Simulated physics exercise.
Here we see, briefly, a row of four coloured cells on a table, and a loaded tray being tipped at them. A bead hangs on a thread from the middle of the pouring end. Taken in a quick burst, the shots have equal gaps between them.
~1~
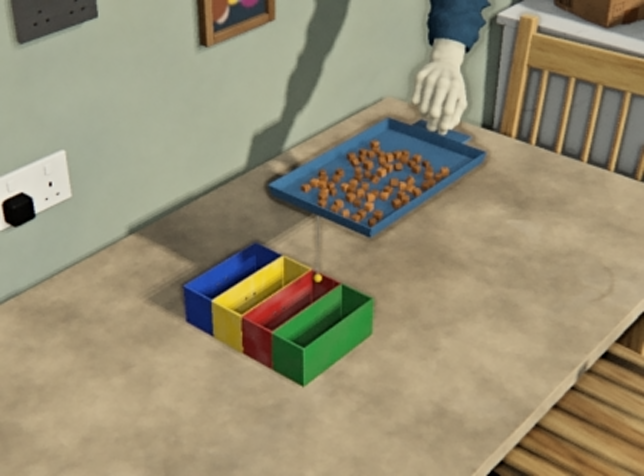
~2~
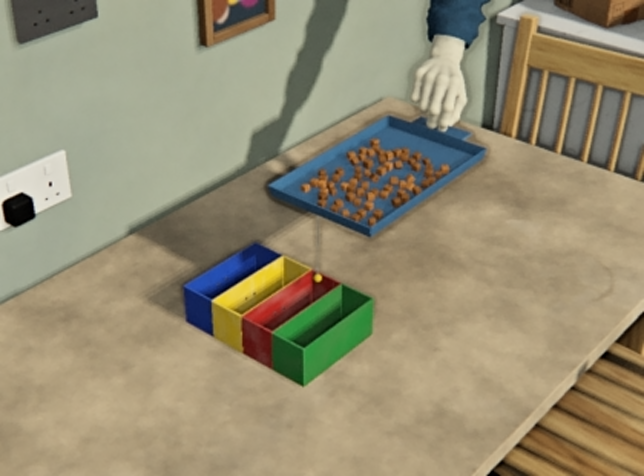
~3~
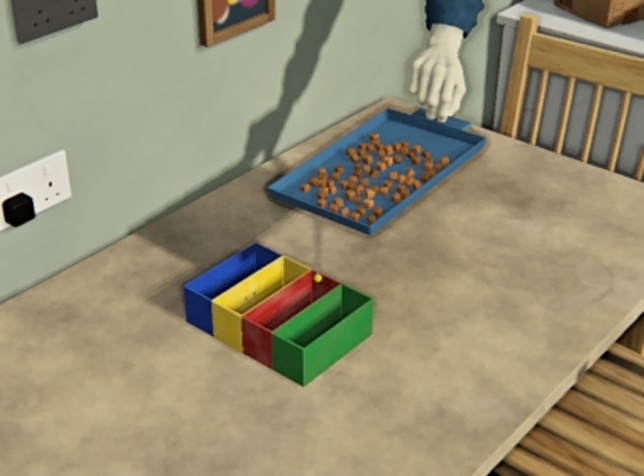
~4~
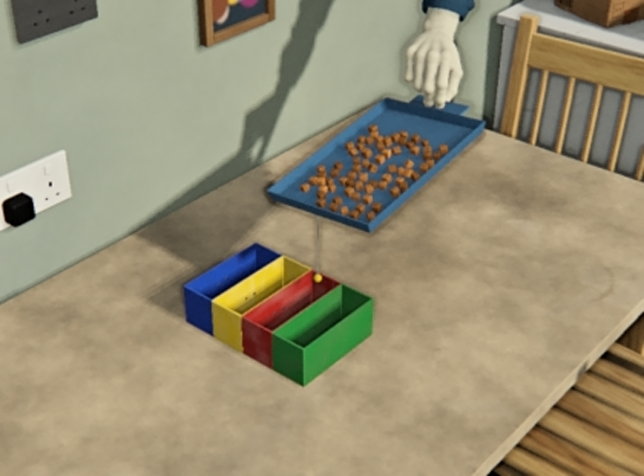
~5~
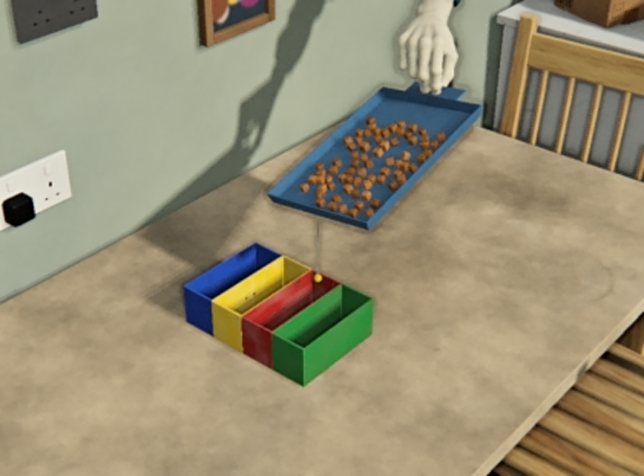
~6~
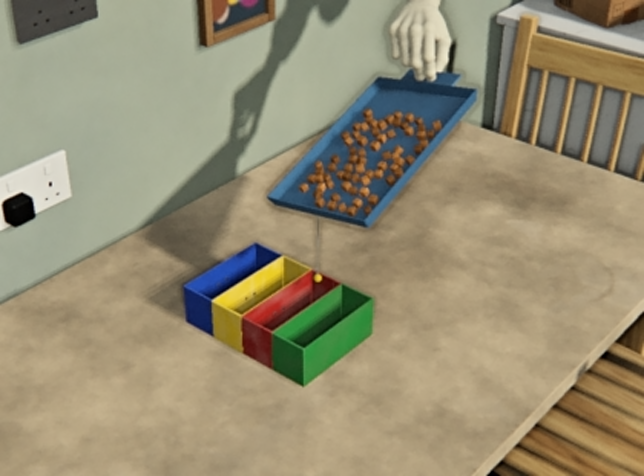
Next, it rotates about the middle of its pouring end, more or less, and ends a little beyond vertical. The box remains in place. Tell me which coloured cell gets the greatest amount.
The greatest amount goes to the yellow cell.
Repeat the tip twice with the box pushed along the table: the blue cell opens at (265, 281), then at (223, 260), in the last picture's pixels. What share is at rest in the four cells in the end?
About 80 in a hundred, then about 100 in a hundred.
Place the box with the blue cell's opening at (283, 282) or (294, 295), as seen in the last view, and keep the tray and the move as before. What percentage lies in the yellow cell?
Trial 1 around 10 percent, trial 2 around 0 percent.
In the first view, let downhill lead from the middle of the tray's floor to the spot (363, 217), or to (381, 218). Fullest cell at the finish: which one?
The first time it's that green cell, the second time it's the green cell.
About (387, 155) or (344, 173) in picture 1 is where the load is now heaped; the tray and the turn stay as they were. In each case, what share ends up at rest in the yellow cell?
Close to 50 in a hundred, then close to 60 in a hundred.
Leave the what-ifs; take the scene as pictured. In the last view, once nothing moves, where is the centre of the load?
About (264, 309).
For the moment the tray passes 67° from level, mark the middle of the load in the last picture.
Load centre: Approx. (300, 183).
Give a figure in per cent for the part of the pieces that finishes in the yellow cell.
It works out at some 60 %.
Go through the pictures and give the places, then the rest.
In the first frame, corners of the pouring end (272, 185) and (370, 227), level; middle of the load (374, 179), brown sugar cubes; bead on its thread (318, 278); blue cell (199, 308); yellow cell (228, 323); red cell (257, 339); green cell (288, 356).
In the second frame, corners of the pouring end (272, 185) and (370, 226), level; middle of the load (374, 178).
In the third frame, corners of the pouring end (271, 187) and (369, 224), tipped barely, lowest at the left corner; middle of the load (374, 174).
In the fourth frame, corners of the pouring end (271, 190) and (368, 222), tipped a little, lowest at the left corner; middle of the load (372, 168).
In the fifth frame, corners of the pouring end (270, 193) and (366, 220), tipped clearly, lowest at the left corner; middle of the load (368, 164).
In the sixth frame, corners of the pouring end (270, 196) and (364, 218), tipped clearly, lowest at the left corner; middle of the load (361, 161), about a tenth on the move; blue cell (199, 308); yellow cell (228, 323); red cell (257, 339); green cell (288, 356).
Just after the last frame, tray tipped steeply; almost all on the tray; just a few falling or outside the box.
A moment on, tray tipped past a quarter turn; roughly two thirds on the tray; about a tenth in the yellow cell; just a few in the blue cell; roughly a quarter falling or outside the box.
Further on, tray tipped past a quarter turn; roughly two thirds in the yellow cell; roughly a quarter in the blue cell; about a tenth in the red cell; about a tenth falling or outside the box.
When it is over, tray tipped past a quarter turn; roughly two thirds in the yellow cell; roughly a quarter in the blue cell; about a tenth in the red cell; not one in the green cell; about a tenth outside the box.
